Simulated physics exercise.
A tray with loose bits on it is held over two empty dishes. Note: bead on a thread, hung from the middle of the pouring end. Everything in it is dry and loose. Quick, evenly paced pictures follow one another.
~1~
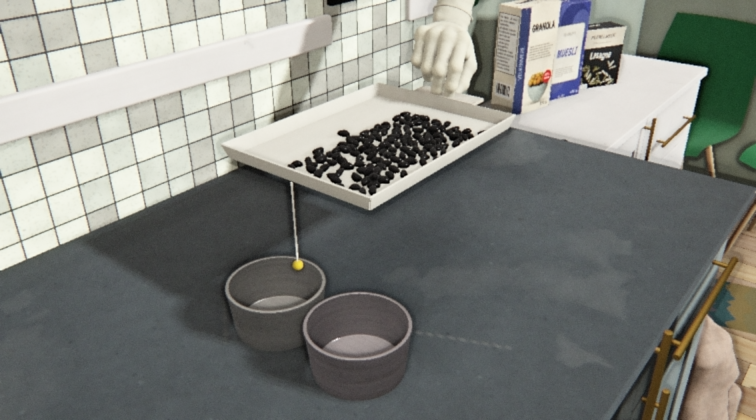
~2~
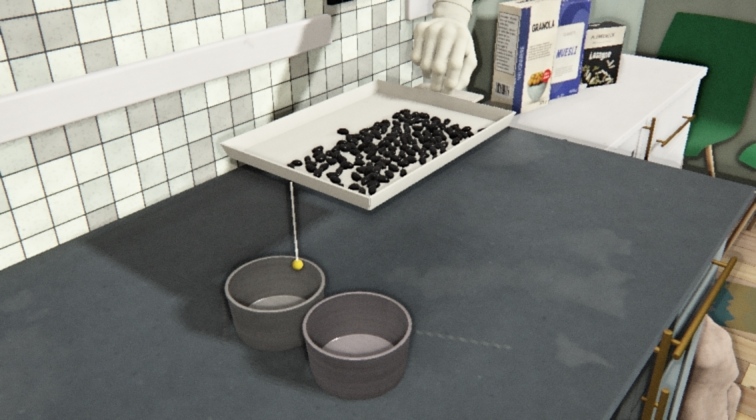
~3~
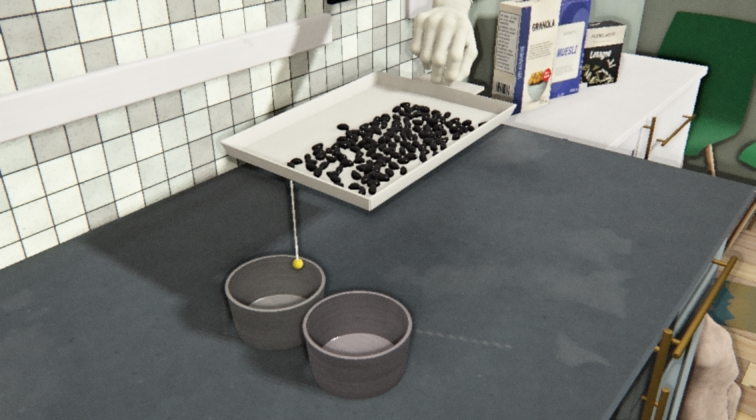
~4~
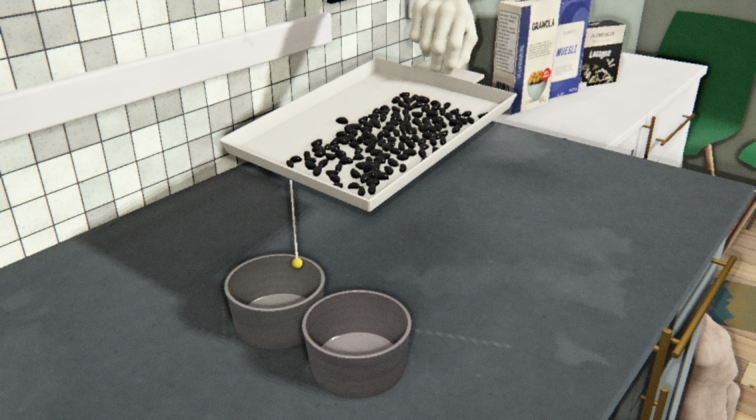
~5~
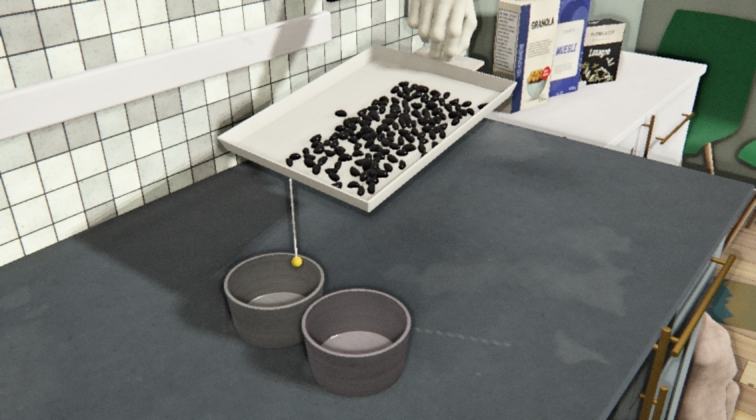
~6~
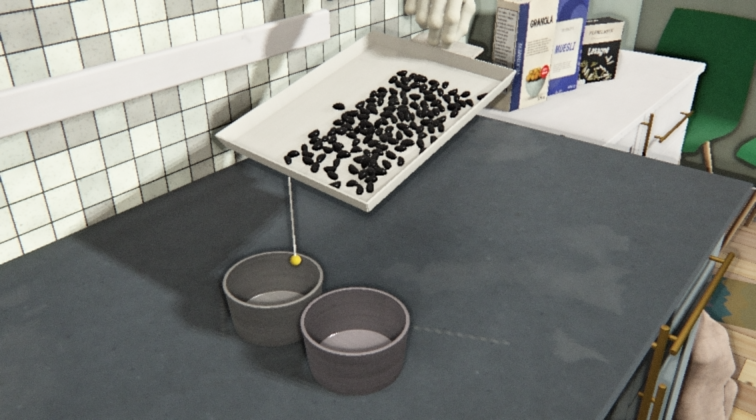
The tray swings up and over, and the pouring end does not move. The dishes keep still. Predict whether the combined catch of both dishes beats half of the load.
The greater share is going to end up in the dishes.
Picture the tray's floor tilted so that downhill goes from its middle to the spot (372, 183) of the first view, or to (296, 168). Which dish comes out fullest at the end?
So, the dish at the right the first time round, the dish at the left the second.
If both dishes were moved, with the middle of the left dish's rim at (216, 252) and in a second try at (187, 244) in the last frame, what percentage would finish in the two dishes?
Roughly 30 % and 10 %.
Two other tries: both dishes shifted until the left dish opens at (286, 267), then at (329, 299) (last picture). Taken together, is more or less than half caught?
At place one in excess of half; at place two in excess of half.
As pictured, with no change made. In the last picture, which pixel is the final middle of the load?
The centre comes to rest near (346, 357).
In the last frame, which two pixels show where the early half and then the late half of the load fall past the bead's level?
Around (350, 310) first; around (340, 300) second.
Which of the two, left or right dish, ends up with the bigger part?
The one to the right is fuller.
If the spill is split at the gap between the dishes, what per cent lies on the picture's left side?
Close to 100 per cent of the spill, I think.
Shortly afterwards, tray tipped steeply; the whole lot on the tray.
Next, tray tipped right over; a little on the tray; near half in the right dish; a little in the left dish; a little outside both; near a quarter in the air.
Some moments later, tray tipped past a quarter turn; the bulk in the right dish; a little in the left dish; a little outside both.
In the end, tray tipped past a quarter turn; the bulk in the right dish; a little in the left dish; a little outside both.
